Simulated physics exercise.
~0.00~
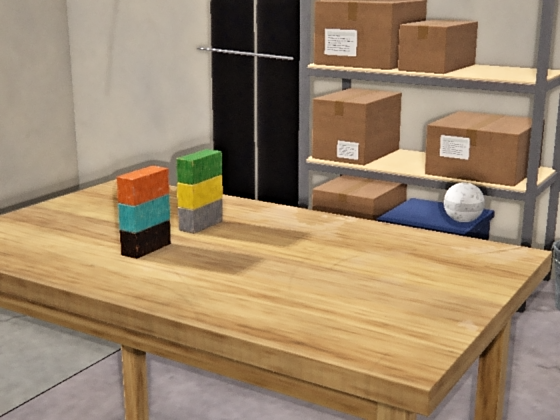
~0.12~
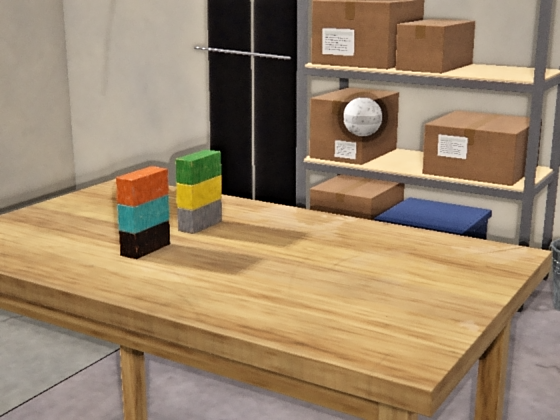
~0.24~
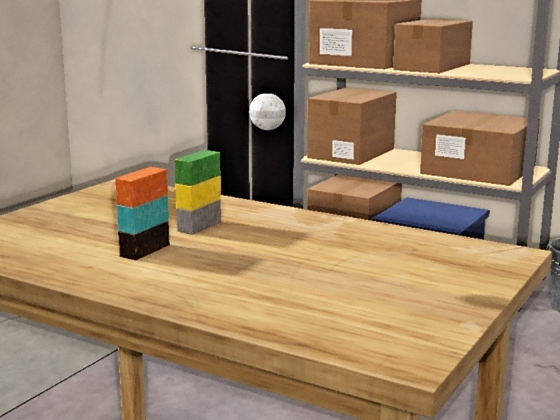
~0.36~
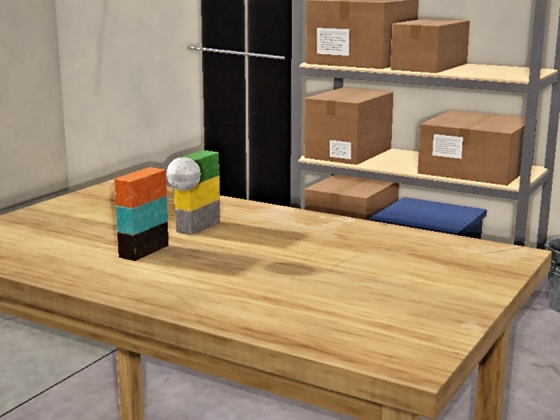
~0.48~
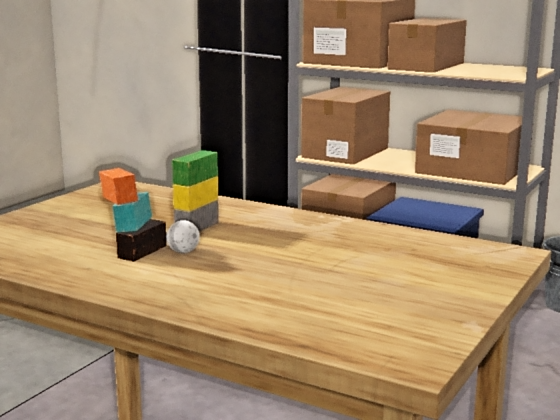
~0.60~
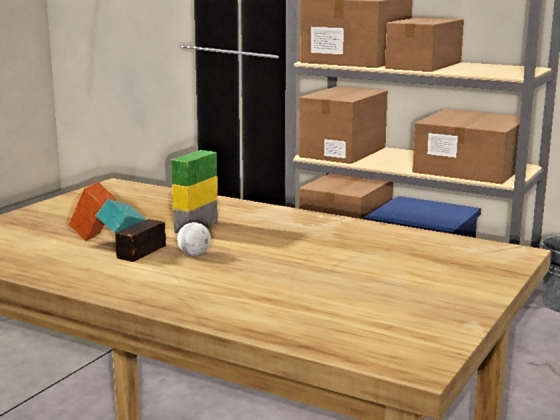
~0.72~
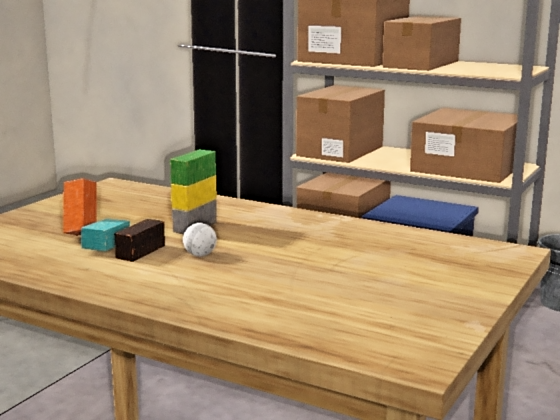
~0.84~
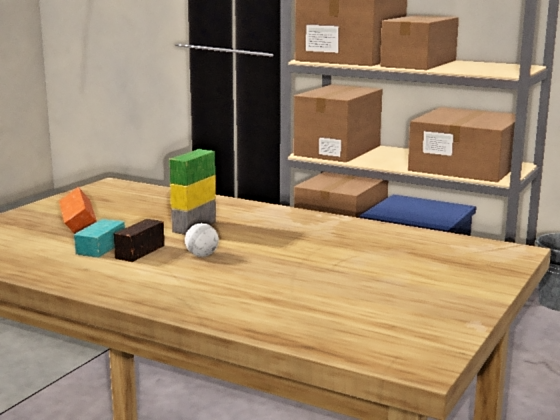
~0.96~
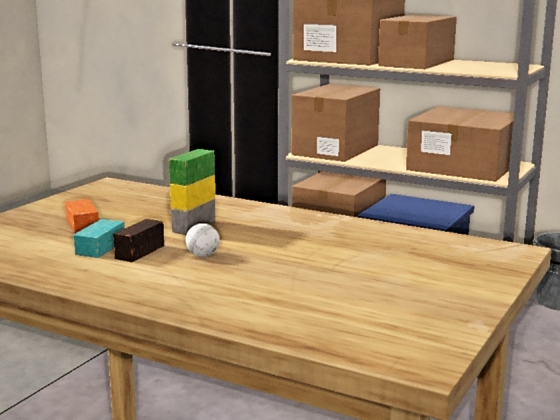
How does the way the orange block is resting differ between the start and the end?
At the start the orange block sits upright on top of the nearer stack. By the end it is lying on its side on the table.
A white ball flies leftward past shelves of cardboard boxes toward two small stacks of blocks on a wooden table, seen from slightly above in a plain-walled room as the view drifts slightly sideways. The nearer stack is orange over turquoise over black, and the one behind it is green over yellow over grey. The ball drops into the nearer stack, and the orange and turquoise blocks slide left and topple onto the table. The ball then moves a little right and stops beside the black block. At the end the orange and turquoise blocks lie tipped over at the left, while the green, yellow and grey stack still stands.
